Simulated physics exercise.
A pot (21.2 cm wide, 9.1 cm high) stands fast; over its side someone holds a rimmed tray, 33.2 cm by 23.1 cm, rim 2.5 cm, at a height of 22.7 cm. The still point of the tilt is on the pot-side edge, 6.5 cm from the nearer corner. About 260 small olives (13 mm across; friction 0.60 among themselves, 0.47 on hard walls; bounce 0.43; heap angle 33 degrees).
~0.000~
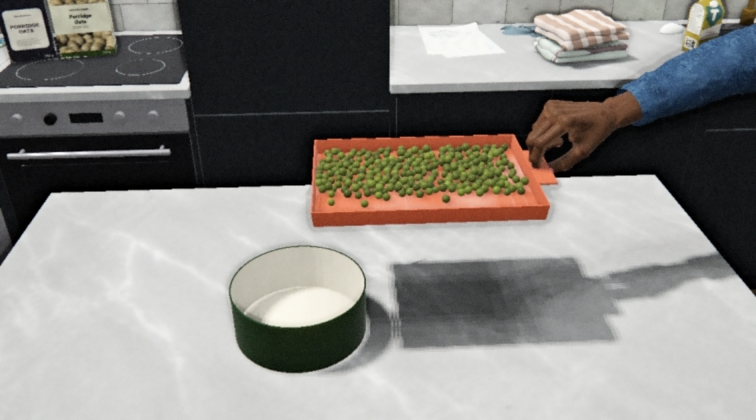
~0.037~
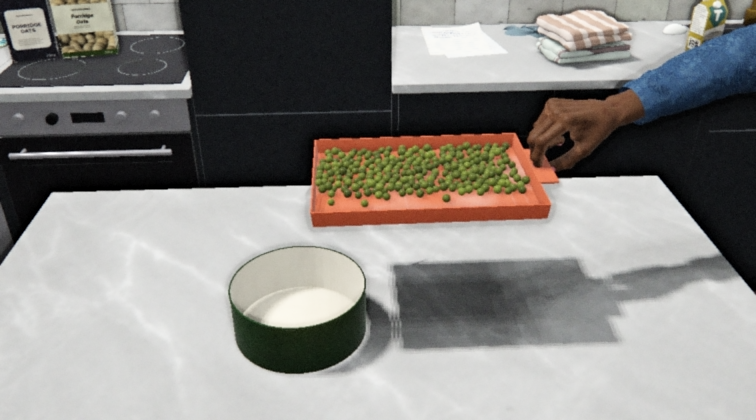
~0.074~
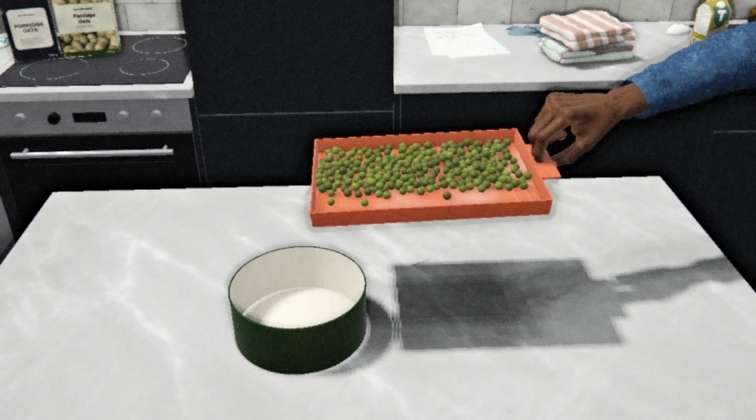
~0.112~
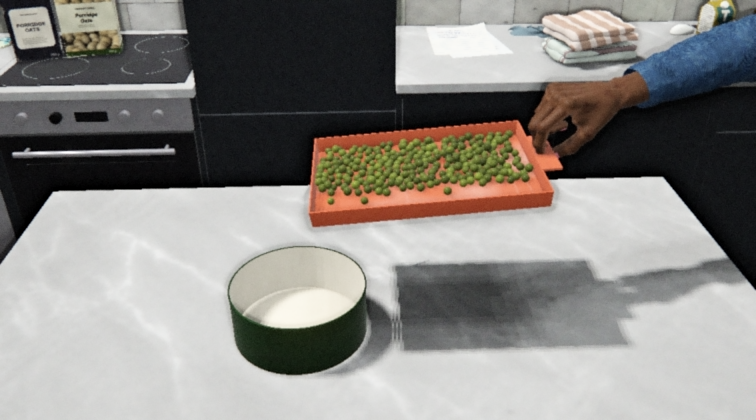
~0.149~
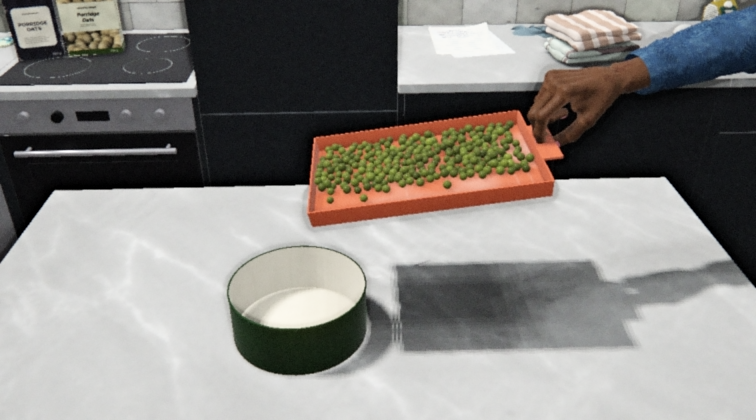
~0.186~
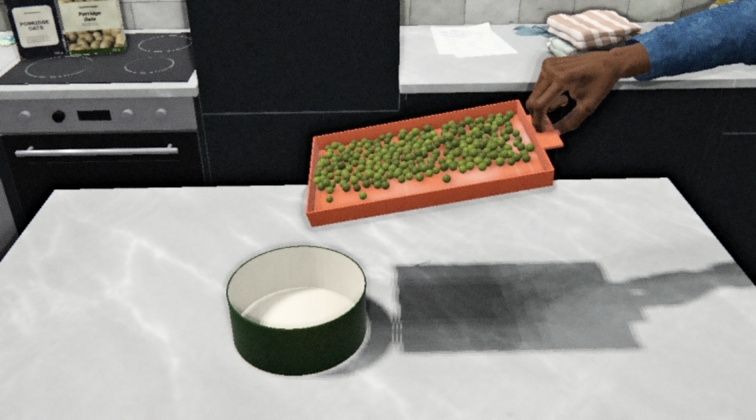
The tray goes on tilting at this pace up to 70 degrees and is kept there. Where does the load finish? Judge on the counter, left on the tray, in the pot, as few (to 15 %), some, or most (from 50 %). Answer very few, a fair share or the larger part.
On the counter: Very few; left on the tray: The larger part; in the pot: Very few.
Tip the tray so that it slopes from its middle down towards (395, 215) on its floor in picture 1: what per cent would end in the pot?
About 5 per cent.
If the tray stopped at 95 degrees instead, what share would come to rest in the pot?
It would be near 70 per cent.
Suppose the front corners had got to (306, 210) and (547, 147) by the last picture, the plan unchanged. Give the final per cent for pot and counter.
Pot 20, counter 25.
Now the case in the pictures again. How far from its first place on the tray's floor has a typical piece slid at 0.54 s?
Roughly 5 cm.
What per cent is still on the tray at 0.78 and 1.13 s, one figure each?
In turn: 100, 90.
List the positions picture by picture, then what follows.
In the first picture, tray tilt 0 degrees, front corners at (313, 212) and (548, 204); middle of the pieces at (416, 170); pot at (298, 283).
In the second picture, tray tilt 0 degrees, front corners at (312, 212) and (549, 203); middle of the pieces at (416, 169).
In the third picture, tray tilt 2 degrees, front corners at (312, 212) and (550, 199); middle of the pieces at (417, 167).
In the fourth picture, tray tilt 4 degrees, front corners at (311, 212) and (551, 191), lowest corner left front; middle of the pieces at (417, 163).
In the fifth picture, tray tilt 7 degrees, front corners at (309, 212) and (552, 180), lowest corner left front; middle of the pieces at (417, 158).
In the sixth picture, tray tilt 10 degrees, front corners at (308, 212) and (551, 169), lowest corner left front; middle of the pieces at (417, 153); pot at (297, 284). Its pace works out near 80 degrees a second.
After 0.54 s, tilt 39 degrees; the tray holds 100 %, the pot 0 %.
After 0.78 s, tilt 58 degrees; the tray holds 100 %, the pot 0 %.
After 1.13 s, tilt 70 degrees; the tray holds 90 %, the pot 5 %.
At rest (1.8 s), counter 0 %, tray 90 %, pot 5 %.
